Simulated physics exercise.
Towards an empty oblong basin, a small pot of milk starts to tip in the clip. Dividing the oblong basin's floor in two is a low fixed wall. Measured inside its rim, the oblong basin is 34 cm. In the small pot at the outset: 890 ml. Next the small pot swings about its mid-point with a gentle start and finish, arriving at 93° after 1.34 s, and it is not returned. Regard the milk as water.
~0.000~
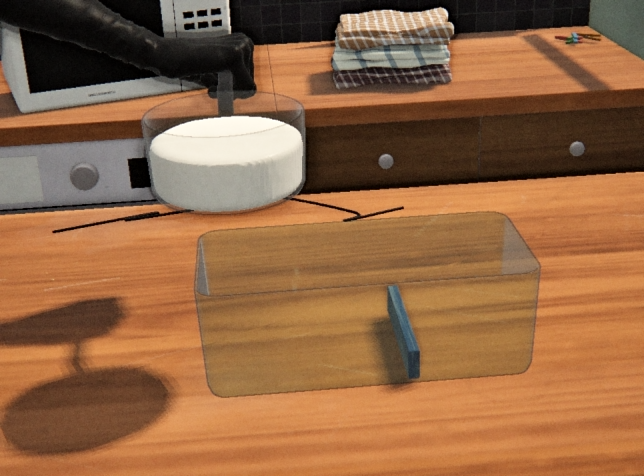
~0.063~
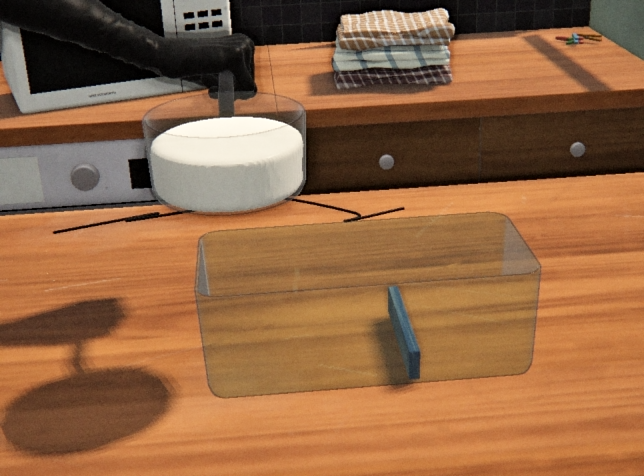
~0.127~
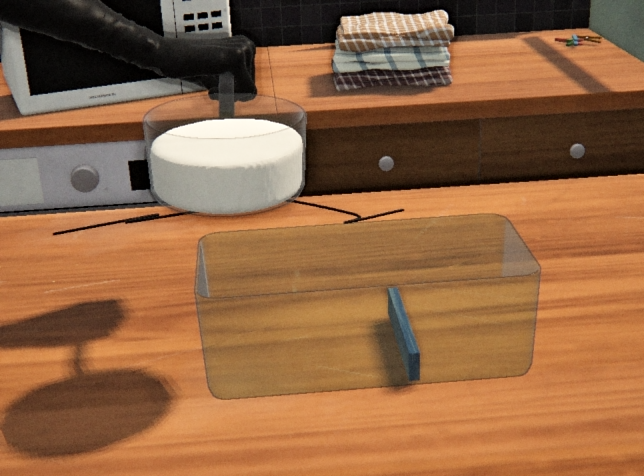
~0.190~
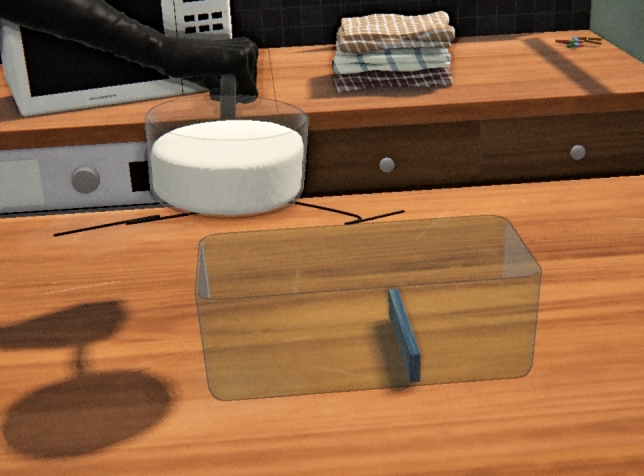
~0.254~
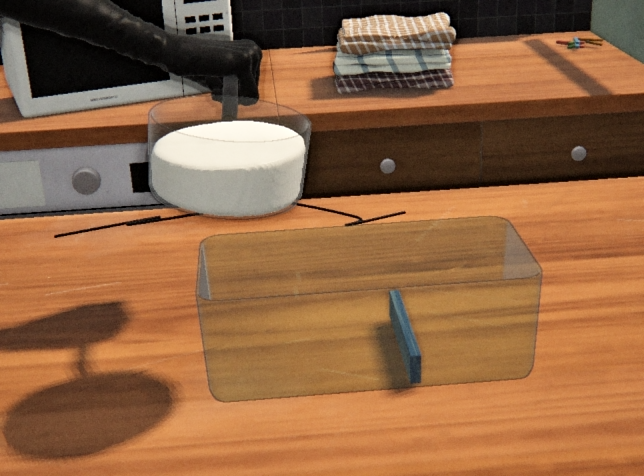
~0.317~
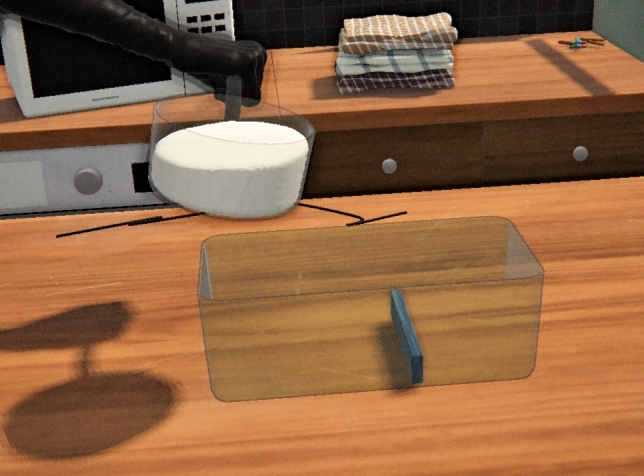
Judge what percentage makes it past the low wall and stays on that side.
Some 11 per cent makes it over and stays.
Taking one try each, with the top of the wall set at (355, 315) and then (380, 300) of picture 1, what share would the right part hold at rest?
65 in a hundred, followed by 35 in a hundred.
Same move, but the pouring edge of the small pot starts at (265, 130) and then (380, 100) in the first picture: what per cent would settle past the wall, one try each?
In order, 10 and 75 per cent.
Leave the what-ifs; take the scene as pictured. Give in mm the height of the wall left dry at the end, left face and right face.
About 8 mm on the left, about 28 mm on the right.
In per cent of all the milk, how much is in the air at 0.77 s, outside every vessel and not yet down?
Roughly 22 percent.
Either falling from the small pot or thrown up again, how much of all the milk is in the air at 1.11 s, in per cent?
Around 10 percent of the liquid.
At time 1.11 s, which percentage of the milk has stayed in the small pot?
Around 20 in a hundred.
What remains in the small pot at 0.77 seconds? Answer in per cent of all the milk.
Near 70 in a hundred.
Then, 0.77 s in, the tilt is 58° and 70 per cent is still to pour, 8 is left of the wall and 0 right of it.
Then, 1.11 s in, the tilt is 86° and 20 per cent is still to pour, 61 is left of the wall and 9 right of it.
Then, 1.46 s in, the tilt is 93° and 4 per cent is still to pour, 83 is left of the wall and 11 right of it.
Then, 1.84 s in, the tilt is 93° and 1 per cent is still to pour, 88 is left of the wall and 11 right of it.
Finally, 88 per cent lies left of the wall, 11 right of it and 0 outside.
